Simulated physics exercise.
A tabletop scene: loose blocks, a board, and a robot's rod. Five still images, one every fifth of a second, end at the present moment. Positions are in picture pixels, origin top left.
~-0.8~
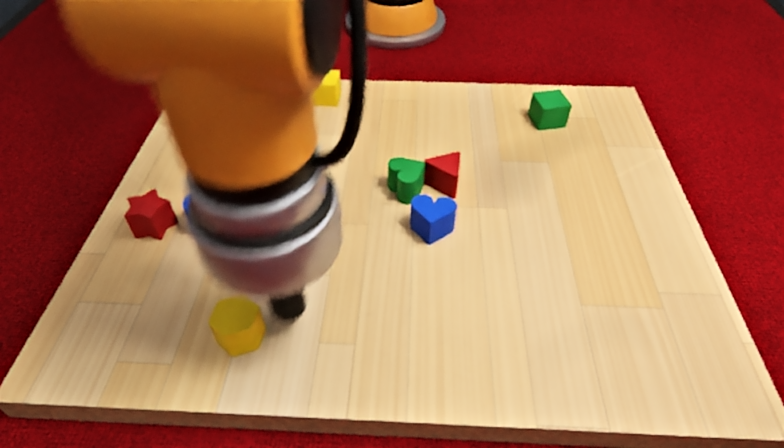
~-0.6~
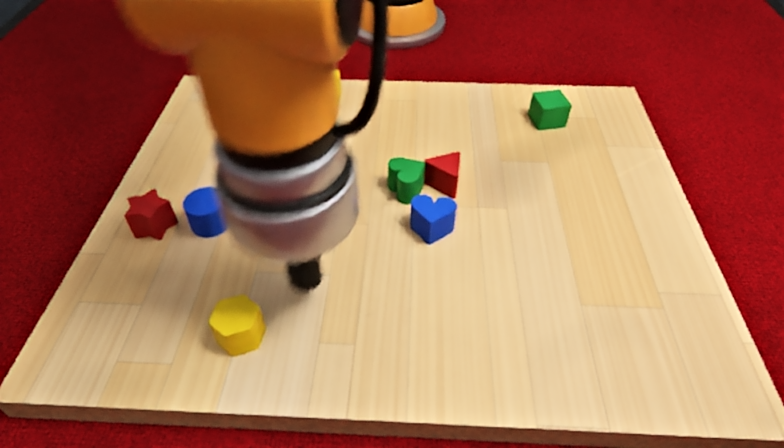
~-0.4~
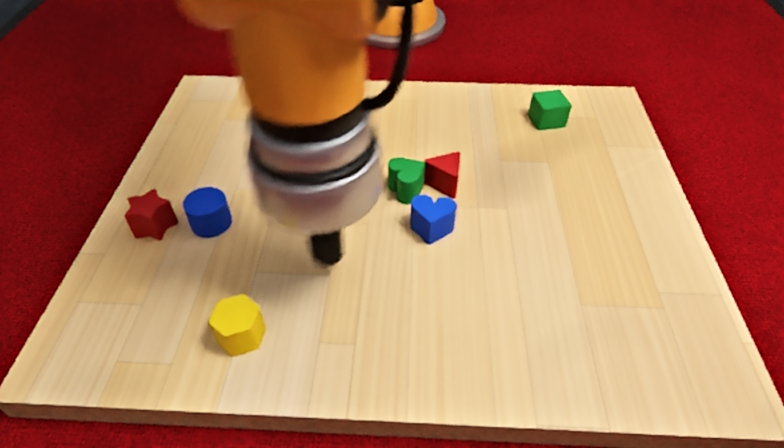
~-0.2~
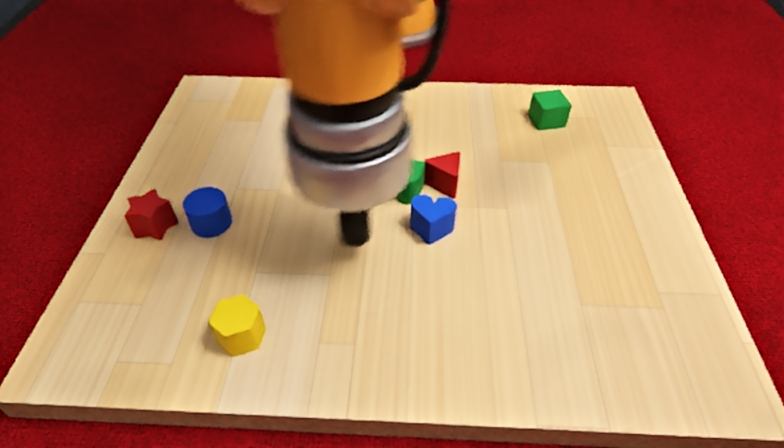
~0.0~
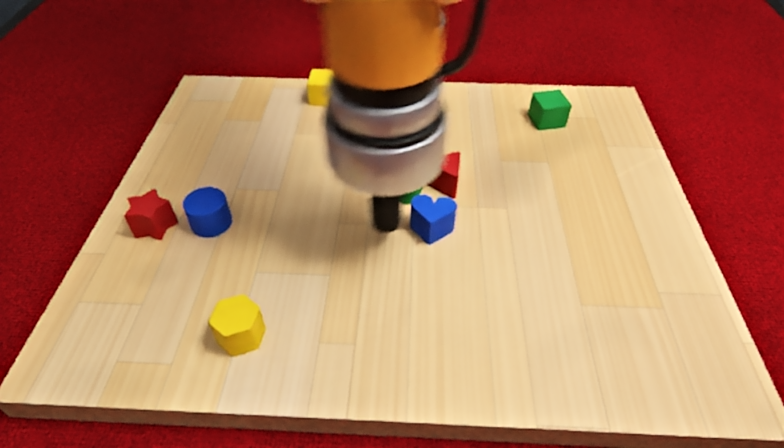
Robot arm with a dark rod moving right and away across a wooden board, nearing a blue heart block, the blocks staying still.
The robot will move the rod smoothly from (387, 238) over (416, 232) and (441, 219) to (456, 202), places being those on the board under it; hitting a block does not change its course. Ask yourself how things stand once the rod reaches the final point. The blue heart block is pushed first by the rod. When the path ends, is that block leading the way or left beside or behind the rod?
Beside or behind it.
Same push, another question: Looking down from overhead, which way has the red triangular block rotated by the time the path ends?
Counterclockwise from above.
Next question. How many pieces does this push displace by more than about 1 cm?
Count: 1.
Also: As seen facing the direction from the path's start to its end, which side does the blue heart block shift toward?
Toward the right.
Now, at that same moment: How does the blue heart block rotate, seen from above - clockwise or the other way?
Overhead view: Clockwise.
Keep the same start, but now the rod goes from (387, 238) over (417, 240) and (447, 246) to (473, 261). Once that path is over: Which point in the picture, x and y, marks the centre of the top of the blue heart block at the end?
Its top centre lands on (464, 203).
On the path given first. Halfway along, rod (432, 210); blue heart block (464, 200), turned 20° clockwise.
At the end, rod (458, 186); green heart block unmoved; blue heart block (487, 190), turned 75° clockwise; red triangular block (447, 159), turned 20° anticlockwise.
